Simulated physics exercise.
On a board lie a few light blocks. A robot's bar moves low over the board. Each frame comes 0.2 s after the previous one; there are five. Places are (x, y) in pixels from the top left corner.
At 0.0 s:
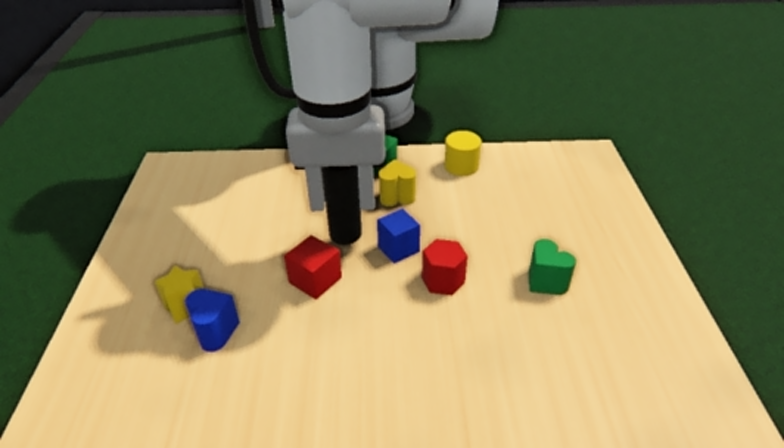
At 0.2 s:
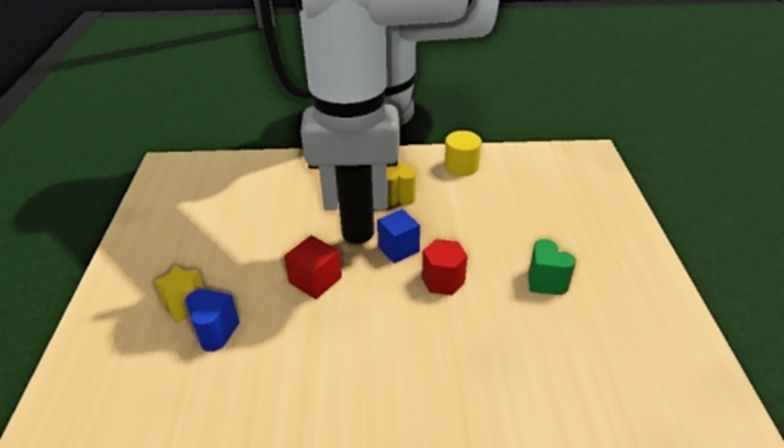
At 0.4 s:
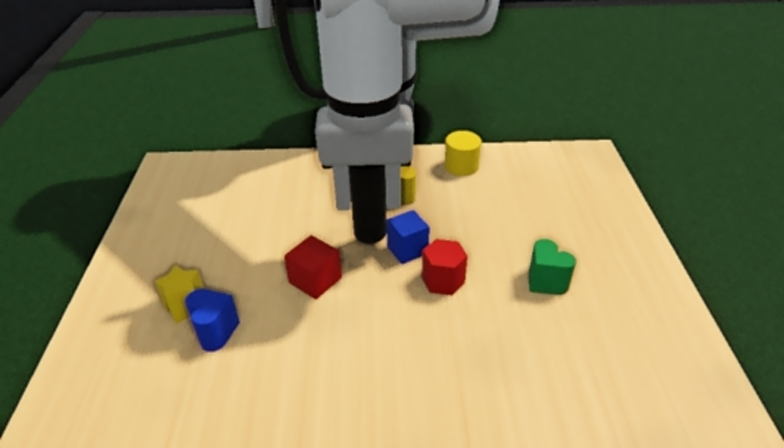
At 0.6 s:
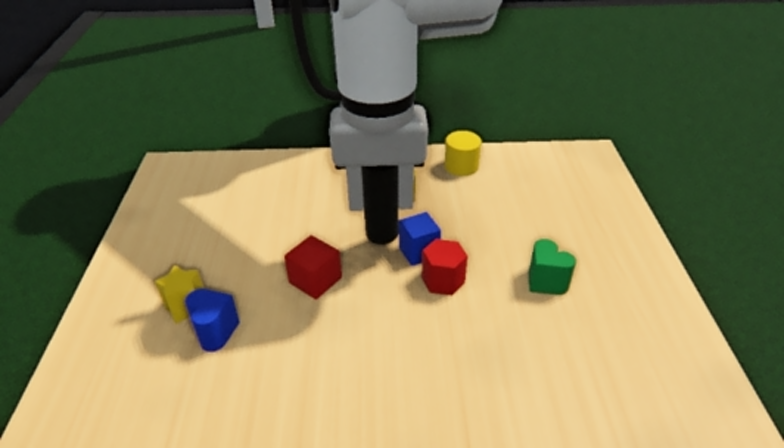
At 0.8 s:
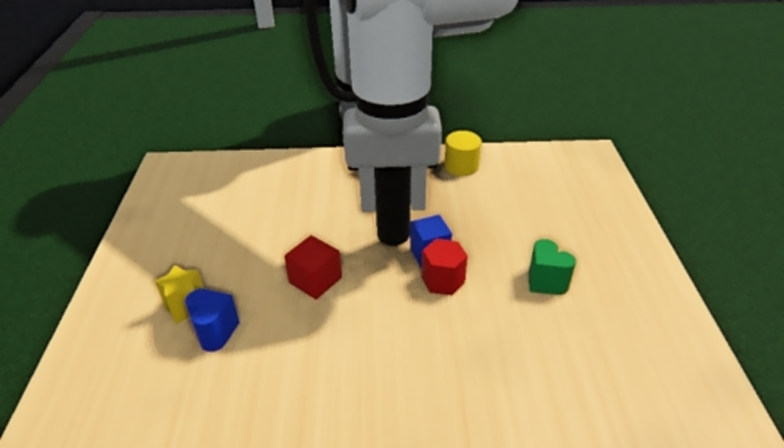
At first, a robot's dark bar stands low over a light board, between a red block and a blue square block, with other coloured blocks scattered around. The bar slides right and meets the blue block, then pushes it right, close behind the red hexagon, while the hexagon and green heart stay still.
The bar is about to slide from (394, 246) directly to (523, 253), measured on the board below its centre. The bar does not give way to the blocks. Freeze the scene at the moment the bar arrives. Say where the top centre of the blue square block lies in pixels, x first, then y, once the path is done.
It comes to (510, 248).
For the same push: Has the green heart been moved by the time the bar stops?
Answer: No.
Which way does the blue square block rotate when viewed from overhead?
It spins clockwise.
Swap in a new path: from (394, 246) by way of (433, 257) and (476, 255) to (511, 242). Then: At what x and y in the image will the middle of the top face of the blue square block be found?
By then it is at (546, 230).
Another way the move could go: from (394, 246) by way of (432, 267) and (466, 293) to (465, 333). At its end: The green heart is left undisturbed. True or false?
True.
The first path, step by step. One third of the way, bar at (437, 239); blue square block at (469, 233), turned 45° clockwise; red hexagon at (453, 257), turned 30° clockwise.
Two thirds of the way, bar at (481, 241); blue square block at (503, 244), turned 100° clockwise; red hexagon at (453, 257), turned 30° clockwise.
At the end, bar at (525, 243); blue square block at (510, 248), turned 115° clockwise; red hexagon at (453, 257), turned 30° clockwise; green heart not moved.
